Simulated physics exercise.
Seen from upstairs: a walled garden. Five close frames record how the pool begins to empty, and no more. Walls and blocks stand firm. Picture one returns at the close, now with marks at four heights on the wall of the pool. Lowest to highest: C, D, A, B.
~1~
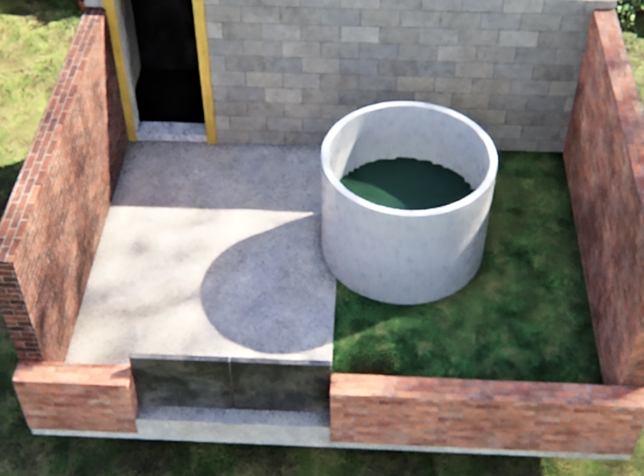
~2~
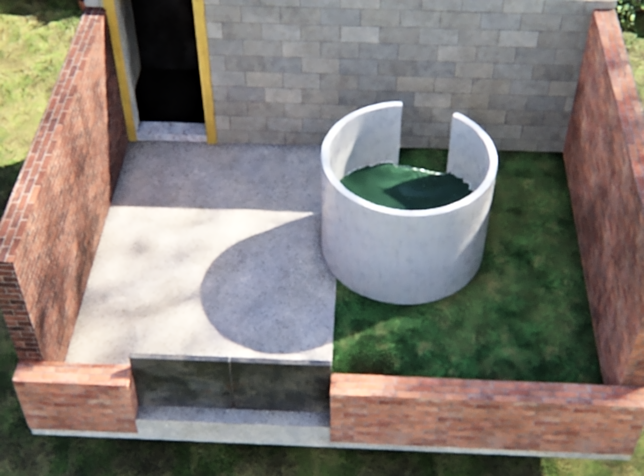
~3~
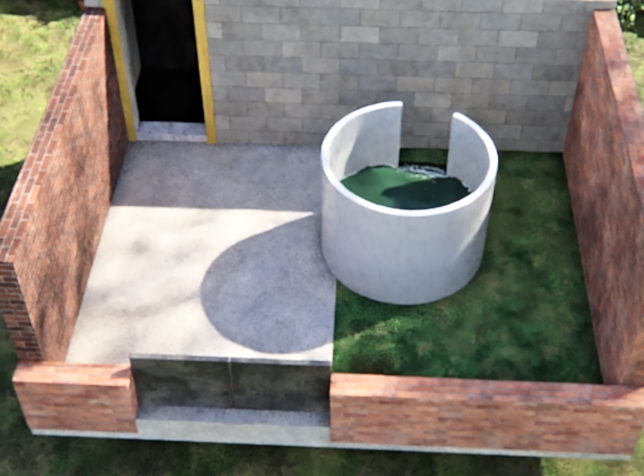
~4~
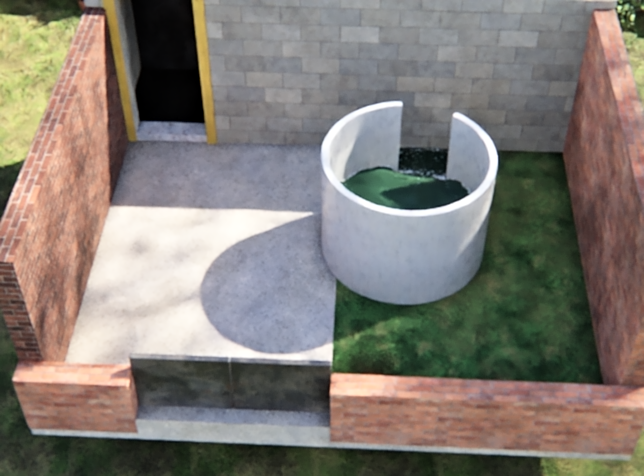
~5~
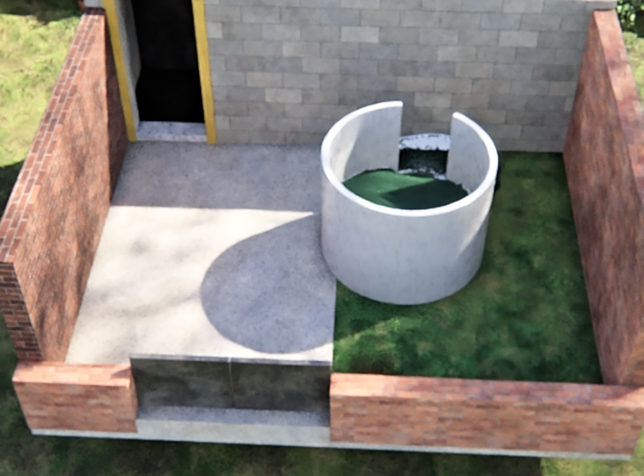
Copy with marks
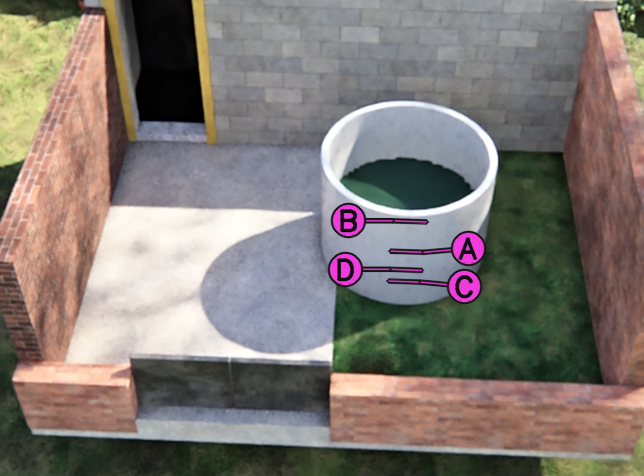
A round, pale concrete tank of dark green water stands on grass at the right of a walled garden, seen from above. Red brick walls flank it, a grey block wall with a yellow-framed doorway rises behind, and paving lies left. A gap opens in the tank's far side, the green surface shifts, and dark water with pale edges spreads behind it, while the camera stays still.
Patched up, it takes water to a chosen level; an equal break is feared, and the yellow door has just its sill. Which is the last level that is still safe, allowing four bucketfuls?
The answer is line A.
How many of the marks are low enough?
Three of the four.
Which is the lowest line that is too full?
It is B.
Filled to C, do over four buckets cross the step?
No, that is safe.
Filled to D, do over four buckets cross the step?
No.
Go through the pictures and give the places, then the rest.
The first picture shows water in the pool at rest, its middle at (405, 207); foot of the yellow doorway at (173, 141); shut gate at (231, 366).
In the second picture, water covers 1 % of the ground, its front hidden from here.
In the third picture, water covers 3 % of the ground, its front hidden from here.
In the fourth picture, water covers 5 % of the ground, its front hidden from here.
In the fifth picture, water covers 7 % of the ground, its front hidden from here.
In magenta, A at (407, 251); B at (409, 221); C at (404, 281); D at (405, 269); from the bottom up C, D, A, B.
If A is chosen, a bucket or two gets in.
If B is chosen, some 15 bucketfuls get in.
If C is chosen, nothing gets over.
If D is chosen, nothing gets over.
